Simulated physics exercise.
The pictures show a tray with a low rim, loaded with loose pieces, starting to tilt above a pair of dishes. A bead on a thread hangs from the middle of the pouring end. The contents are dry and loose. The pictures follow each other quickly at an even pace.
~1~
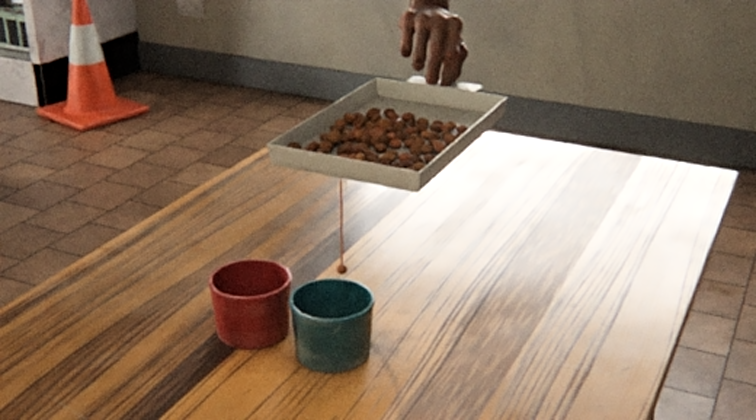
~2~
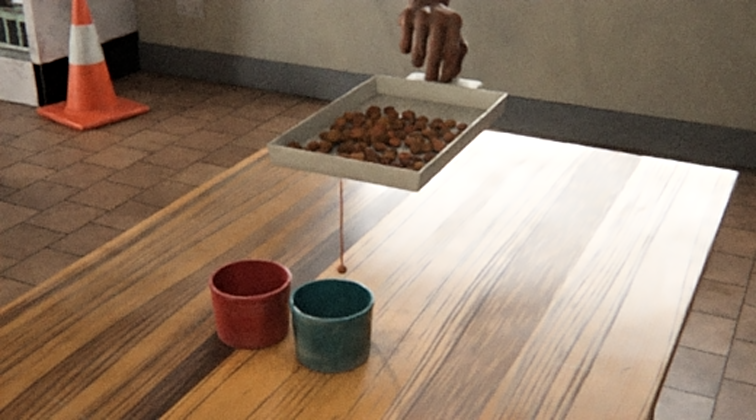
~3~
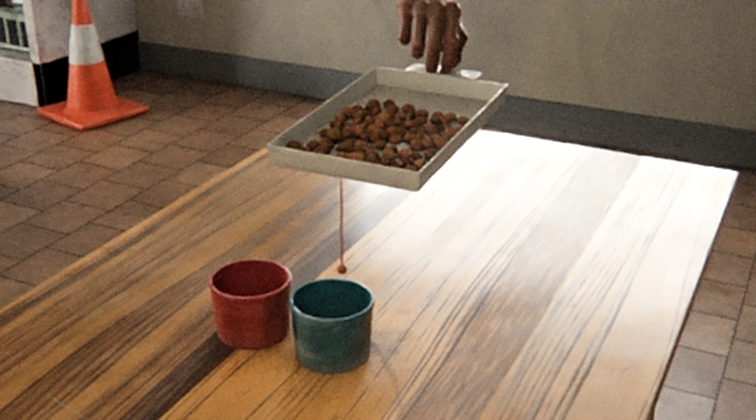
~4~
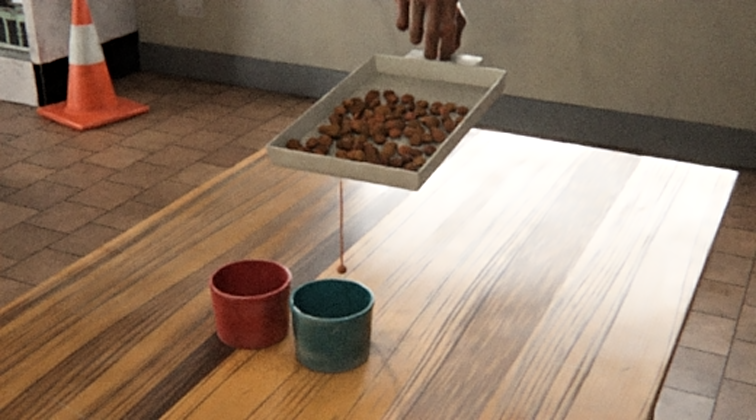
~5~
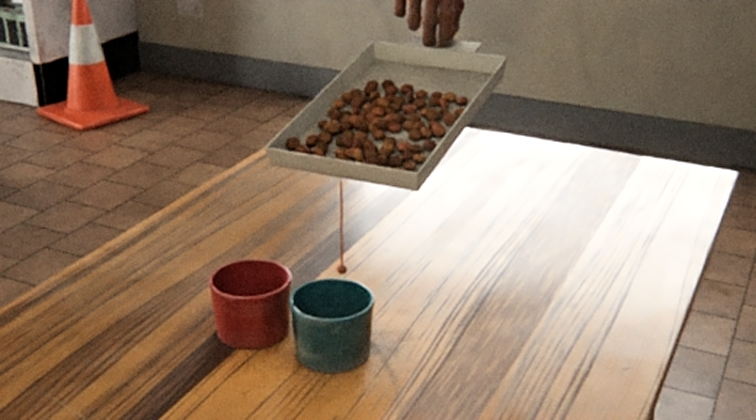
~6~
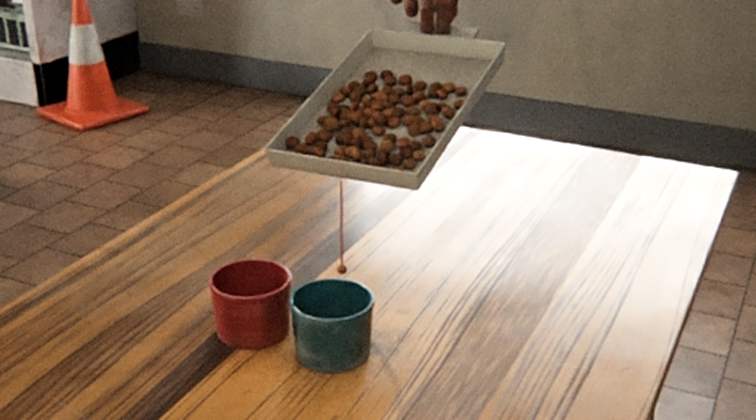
On a striped wooden table in a tiled room, a red dish and a teal dish sit below a shallow tray of brown kibble, as a hand raises the tray's far end, gradually steepening its slant while the pieces stay inside.
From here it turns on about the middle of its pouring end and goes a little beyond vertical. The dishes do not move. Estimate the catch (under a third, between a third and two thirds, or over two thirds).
In the dishes lies from one third to two thirds of it.
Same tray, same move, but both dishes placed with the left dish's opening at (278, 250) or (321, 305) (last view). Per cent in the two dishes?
Roughly 0 per cent, and 40 per cent.
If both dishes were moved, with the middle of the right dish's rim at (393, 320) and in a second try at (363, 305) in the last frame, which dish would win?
At the first place the dish on the left, at the second the left dish.
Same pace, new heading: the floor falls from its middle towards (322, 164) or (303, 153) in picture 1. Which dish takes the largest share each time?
First left, then the left dish.
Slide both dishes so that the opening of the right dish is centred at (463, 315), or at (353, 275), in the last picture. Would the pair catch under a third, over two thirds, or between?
In turn: Below one third; under a third.
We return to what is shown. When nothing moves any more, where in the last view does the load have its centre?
Roughly at (303, 357).
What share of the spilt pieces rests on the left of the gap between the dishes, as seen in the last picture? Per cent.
Roughly 60 in a hundred.
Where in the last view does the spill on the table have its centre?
Close to (289, 399).
Soon after the last picture, tray tipped steeply; all on the tray.
A little later, tray tipped right over; about half on the tray; a stray few in the right dish; a stray few in the left dish; a small part outside both; about a quarter in the air.
Later still, tray tipped past a quarter turn; about a quarter in the right dish; about a quarter in the left dish; about two thirds outside both.
At rest, tray tipped past a quarter turn; about a quarter in the right dish; about a quarter in the left dish; about two thirds outside both.
